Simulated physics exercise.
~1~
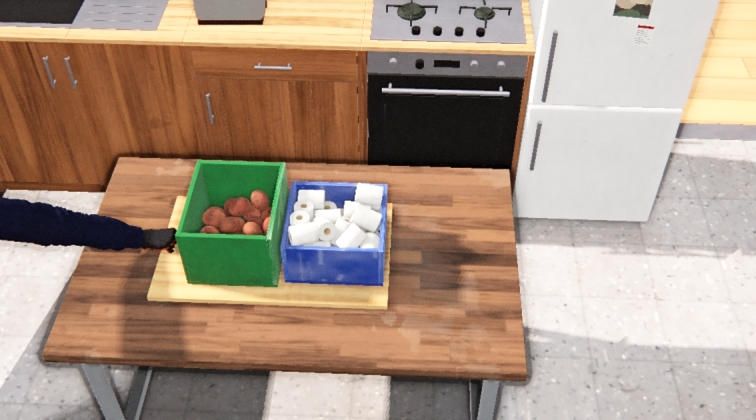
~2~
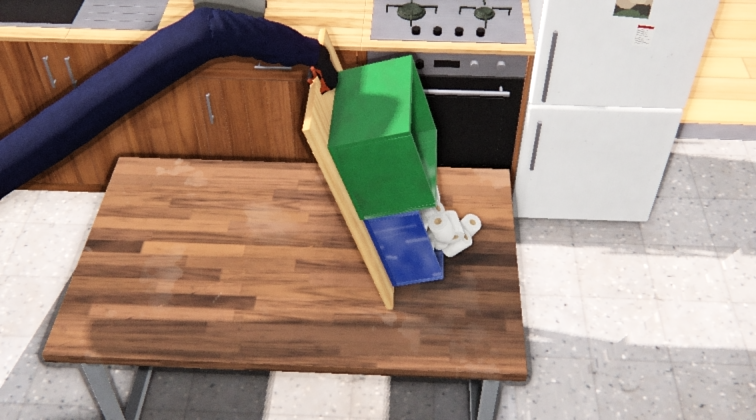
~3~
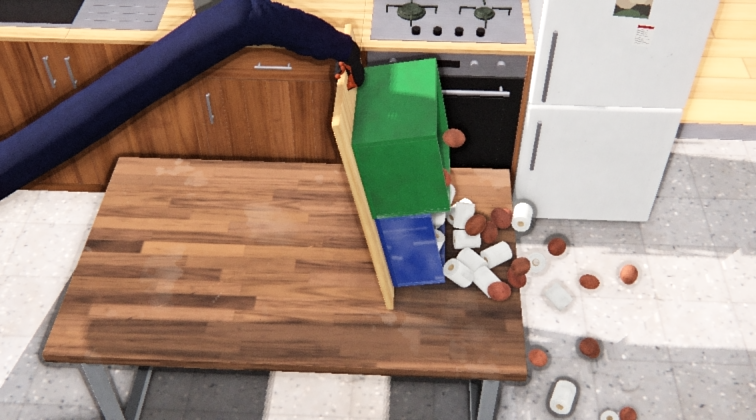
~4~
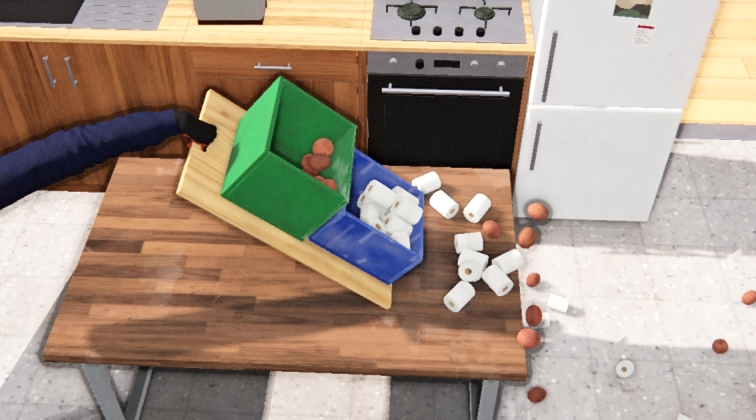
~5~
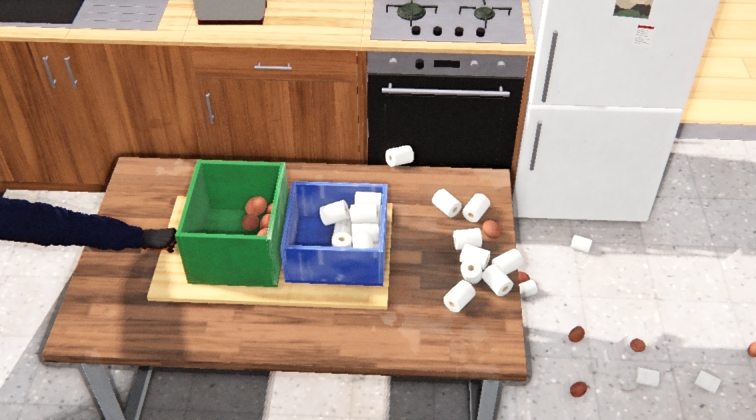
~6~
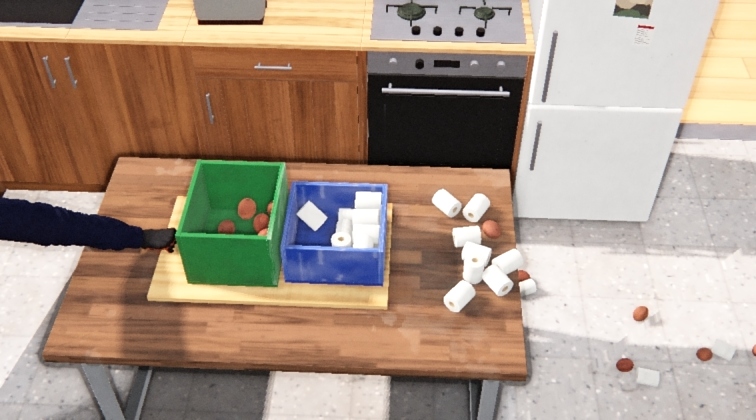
In a kitchen, a green box of red potatoes and a blue box of white paper rolls sit side by side on a plywood board atop a wooden table. A dark-sleeved arm grips the board's left end and lifts it steeply toward the right. Rolls tumble from the blue box first, then potatoes spill too, some dropping past the table's edge and scattering across the floor. The arm lowers the board flat again. Both boxes stay attached, each only partly filled, with rolls strewn on the table's right side and potatoes mostly on the floor.
